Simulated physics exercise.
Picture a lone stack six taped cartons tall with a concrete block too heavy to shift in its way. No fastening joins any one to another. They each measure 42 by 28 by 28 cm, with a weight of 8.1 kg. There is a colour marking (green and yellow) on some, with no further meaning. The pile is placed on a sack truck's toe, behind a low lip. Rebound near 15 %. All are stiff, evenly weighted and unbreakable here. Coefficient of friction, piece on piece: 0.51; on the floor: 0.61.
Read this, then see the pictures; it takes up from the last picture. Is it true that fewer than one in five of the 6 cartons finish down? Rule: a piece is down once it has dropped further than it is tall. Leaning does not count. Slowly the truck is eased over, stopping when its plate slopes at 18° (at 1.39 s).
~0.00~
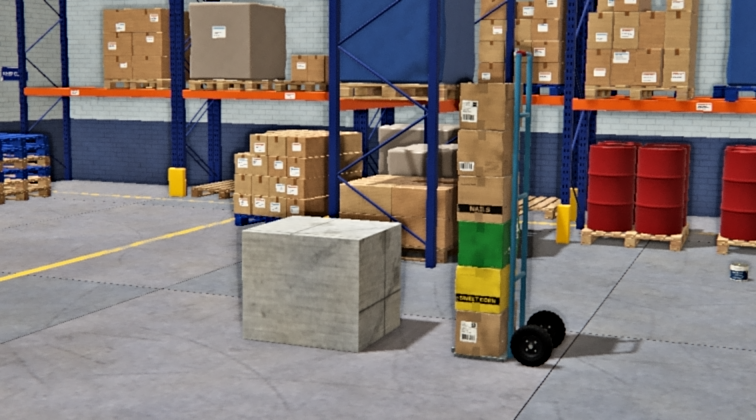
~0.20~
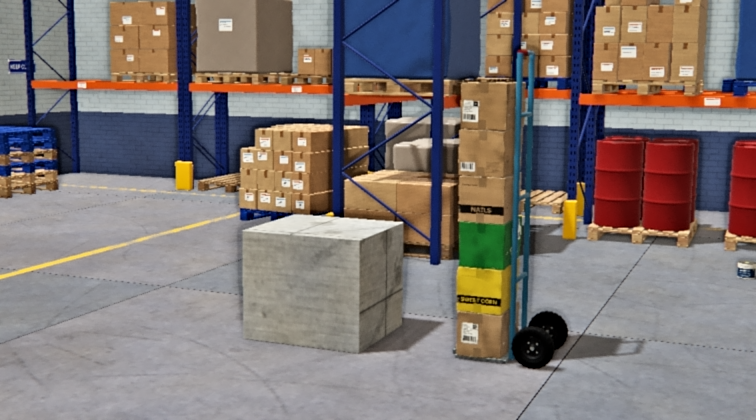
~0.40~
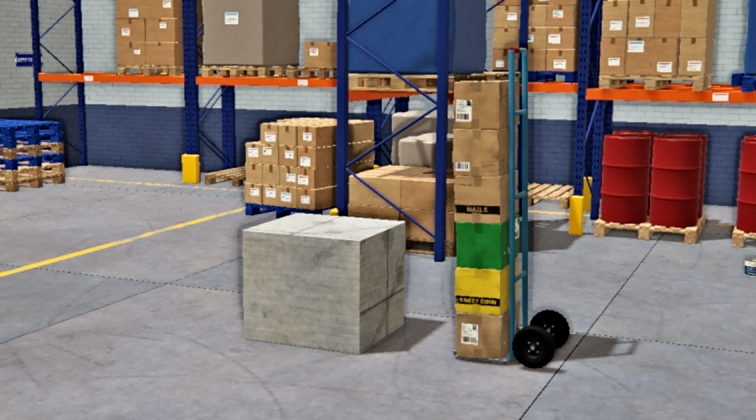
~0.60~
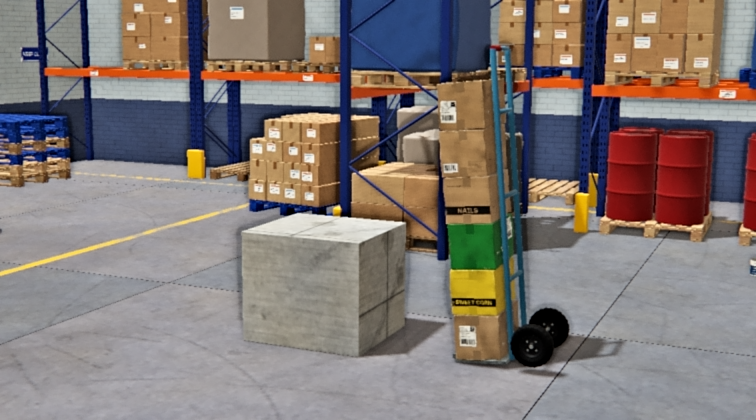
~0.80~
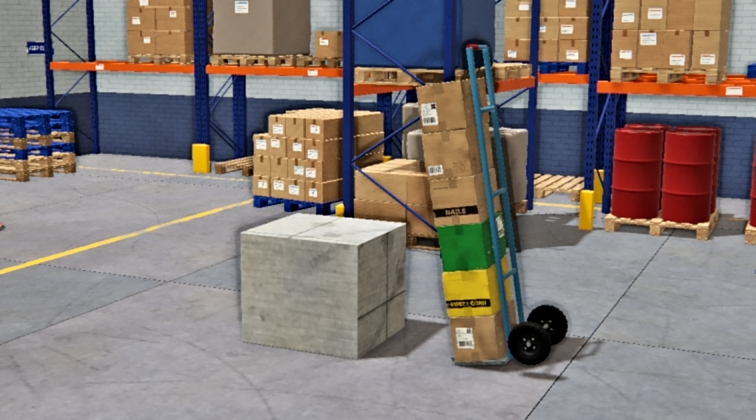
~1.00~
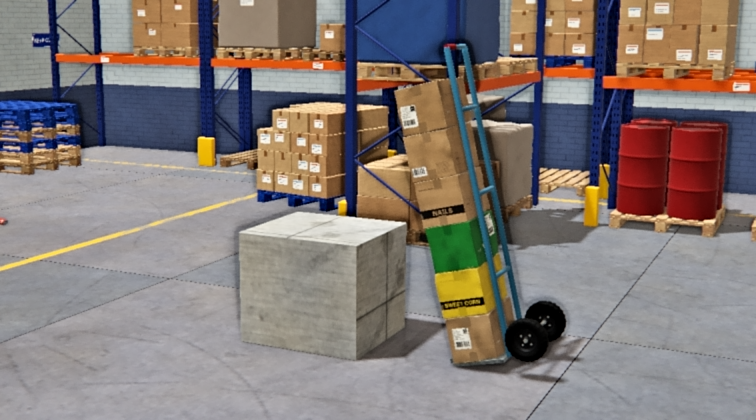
No, more than a fifth are down.
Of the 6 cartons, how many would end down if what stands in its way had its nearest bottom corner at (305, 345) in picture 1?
The count would be 3.
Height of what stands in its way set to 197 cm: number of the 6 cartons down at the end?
You'd end up with 0 of them.
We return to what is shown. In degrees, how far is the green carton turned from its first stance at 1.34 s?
Close to 30° of tilt compared with the start.
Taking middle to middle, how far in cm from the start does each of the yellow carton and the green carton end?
The yellow one ends around 30 cm from its start and the green one around 50 cm.
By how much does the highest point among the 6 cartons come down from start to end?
Drop: Around 60 cm.
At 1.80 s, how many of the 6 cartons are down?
That makes 2 by then, as I count it.
By 1.34 s, none of the 6 cartons down, 6 disturbed; green carton tilted 28°; yellow carton tilted 28°.
By 1.80 s, 2 of the 6 cartons down; yellow carton tilted 44°; green carton tilted 44°, 9 cm lower.
When it is over (3.1 s), 2 of the 6 cartons down; yellow carton tilted 44°; green carton tilted 44°, 9 cm lower. That is 33 per cent. In pixels of the last frame, middles, yellow carton near (438, 289), green carton near (411, 253).
